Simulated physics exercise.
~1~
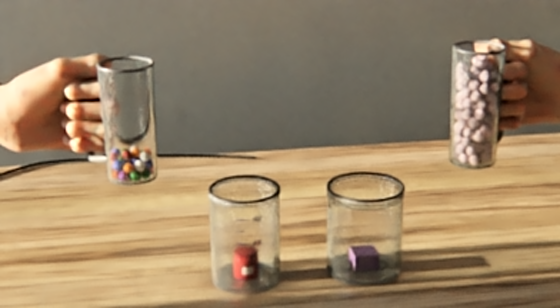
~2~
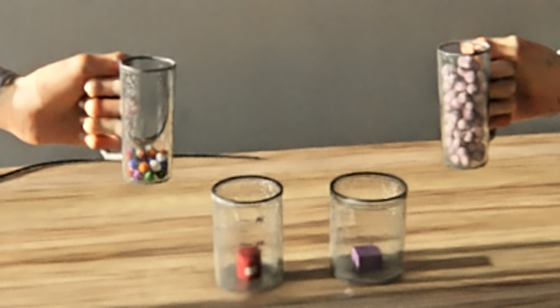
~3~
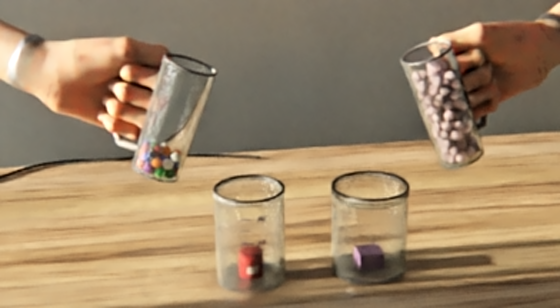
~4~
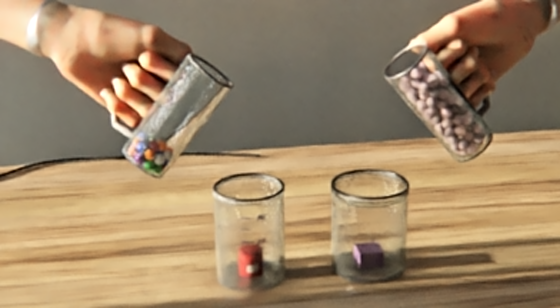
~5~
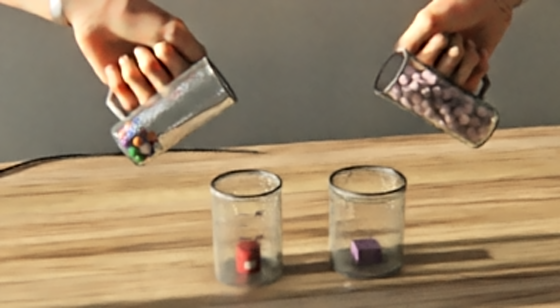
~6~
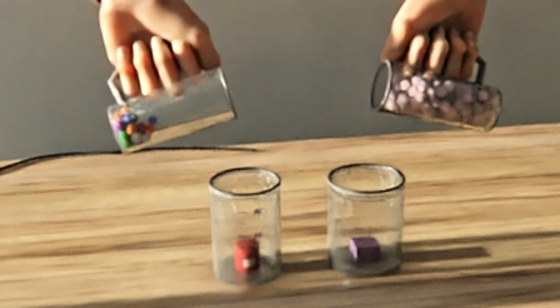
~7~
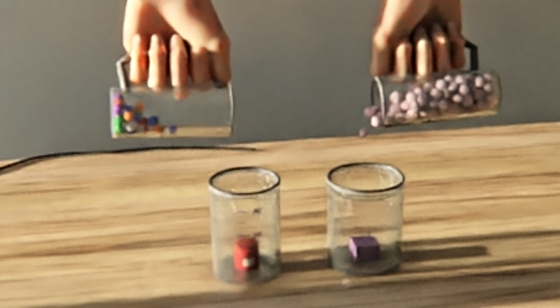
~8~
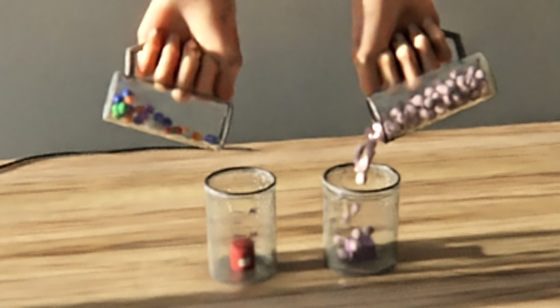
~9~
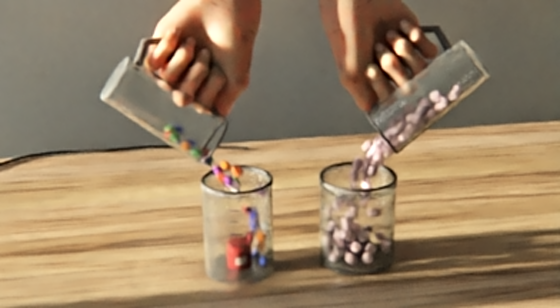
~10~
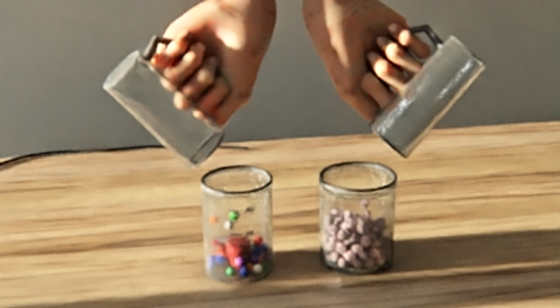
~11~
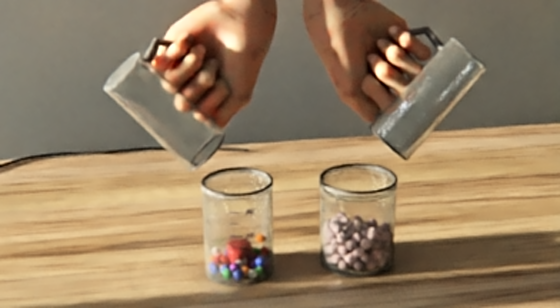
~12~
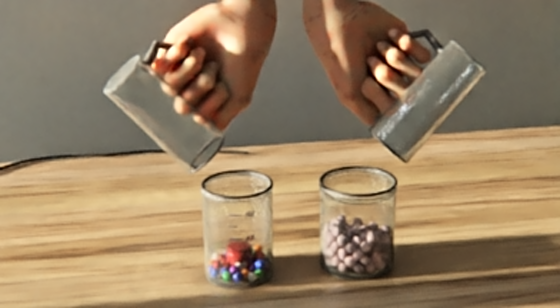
At first, two hands hold clear mugs above a wooden counter, the left with a small load of multicoloured beads and the right nearly full of pale purplish ones. Below stand two clear containers, one holding a red object and the other a purple block. The hands move inward and tip the mugs onto their sides. The pale beads start falling first, then the colourful ones follow as both mugs tilt further and empty. Finally, the mugs hang tilted downward, the red object still shows above its shallow colourful layer, and the purple block is hidden beneath the pale heap.
